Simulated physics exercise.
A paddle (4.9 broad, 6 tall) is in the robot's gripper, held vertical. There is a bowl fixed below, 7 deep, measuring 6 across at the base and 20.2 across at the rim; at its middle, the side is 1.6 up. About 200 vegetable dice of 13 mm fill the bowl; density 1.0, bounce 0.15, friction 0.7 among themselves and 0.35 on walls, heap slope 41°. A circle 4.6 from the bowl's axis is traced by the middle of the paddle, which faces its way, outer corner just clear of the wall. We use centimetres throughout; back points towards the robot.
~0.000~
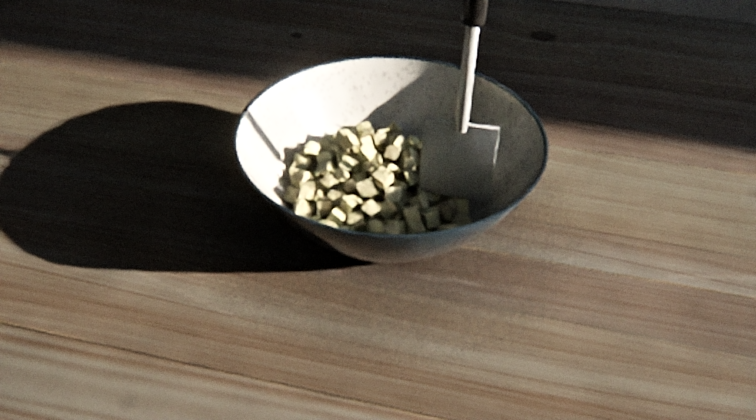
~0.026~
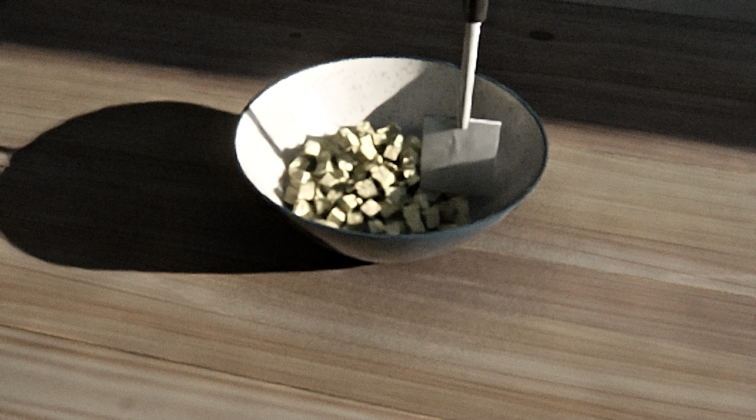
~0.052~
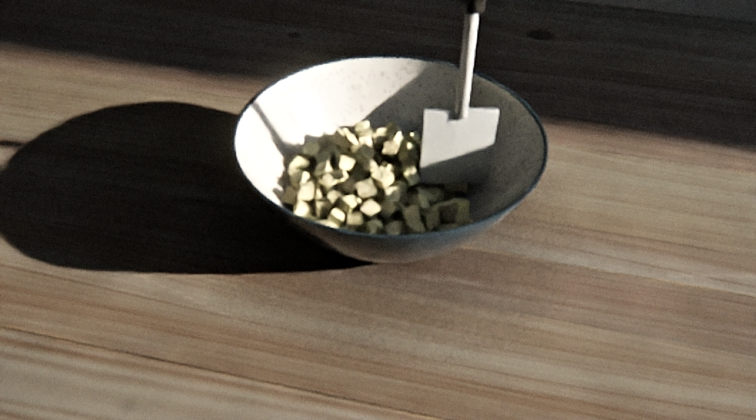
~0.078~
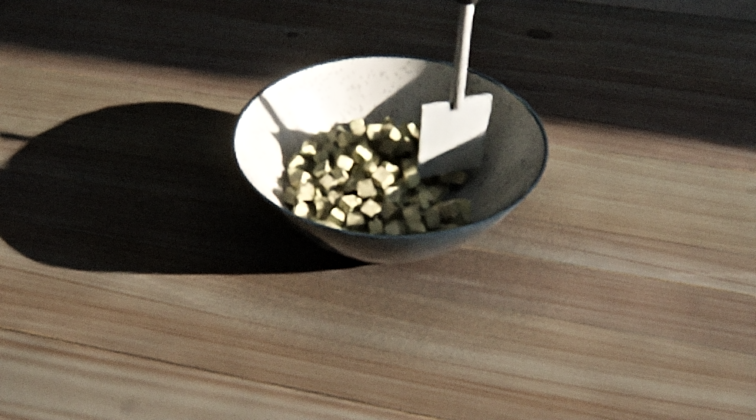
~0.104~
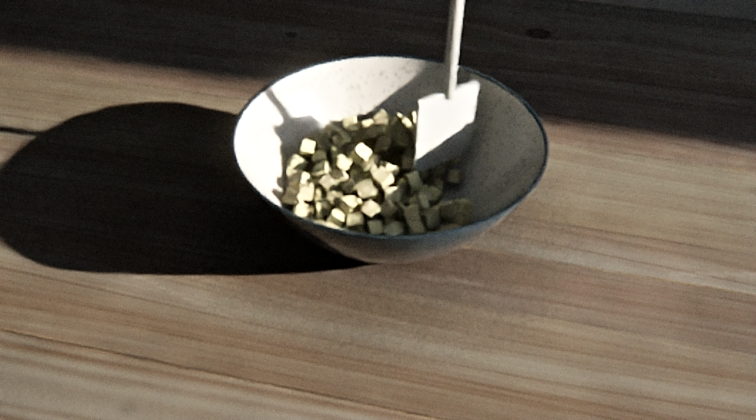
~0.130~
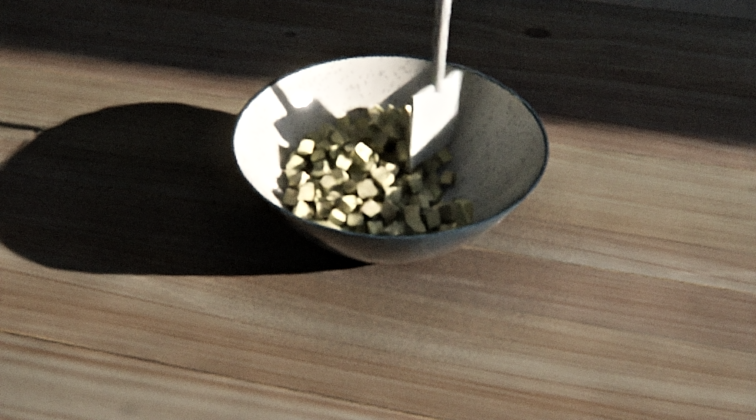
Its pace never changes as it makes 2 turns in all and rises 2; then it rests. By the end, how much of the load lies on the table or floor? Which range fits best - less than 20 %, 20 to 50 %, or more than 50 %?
The range that fits is less than 20 %.
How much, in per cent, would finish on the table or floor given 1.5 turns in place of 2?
10 %.
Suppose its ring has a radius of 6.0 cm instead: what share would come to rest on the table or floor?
That would make it around 0 percent.
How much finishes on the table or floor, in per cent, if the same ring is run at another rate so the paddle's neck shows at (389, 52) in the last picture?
About 20 per cent.
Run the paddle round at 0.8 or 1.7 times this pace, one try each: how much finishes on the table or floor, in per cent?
Around 10 percent for the first try and 20 percent for the second.
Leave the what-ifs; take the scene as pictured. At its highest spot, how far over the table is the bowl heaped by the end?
6.0 cm, give or take.
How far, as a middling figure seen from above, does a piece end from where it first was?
I'd estimate close to 7 cm.
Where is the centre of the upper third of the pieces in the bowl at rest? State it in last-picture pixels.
Somewhere close to (376, 192).
After 0.61 s, 319° round, highest piece 8 above the table; 194 in the bowl, 5 on the table or floor, 2 in flight or on the tool.
After 1.09 s, 219° round, highest piece 8 above the table; 189 in the bowl, 12 on the table or floor.
After 1.53 s, 0° round, highest piece 6 above the table; 187 in the bowl, 14 on the table or floor.
After 2.23 s, 0° round, highest piece 6 above the table; 187 in the bowl, 14 on the table or floor.
In the end, 187 in the bowl, 14 on the table or floor. That is 7 % on the table or floor.
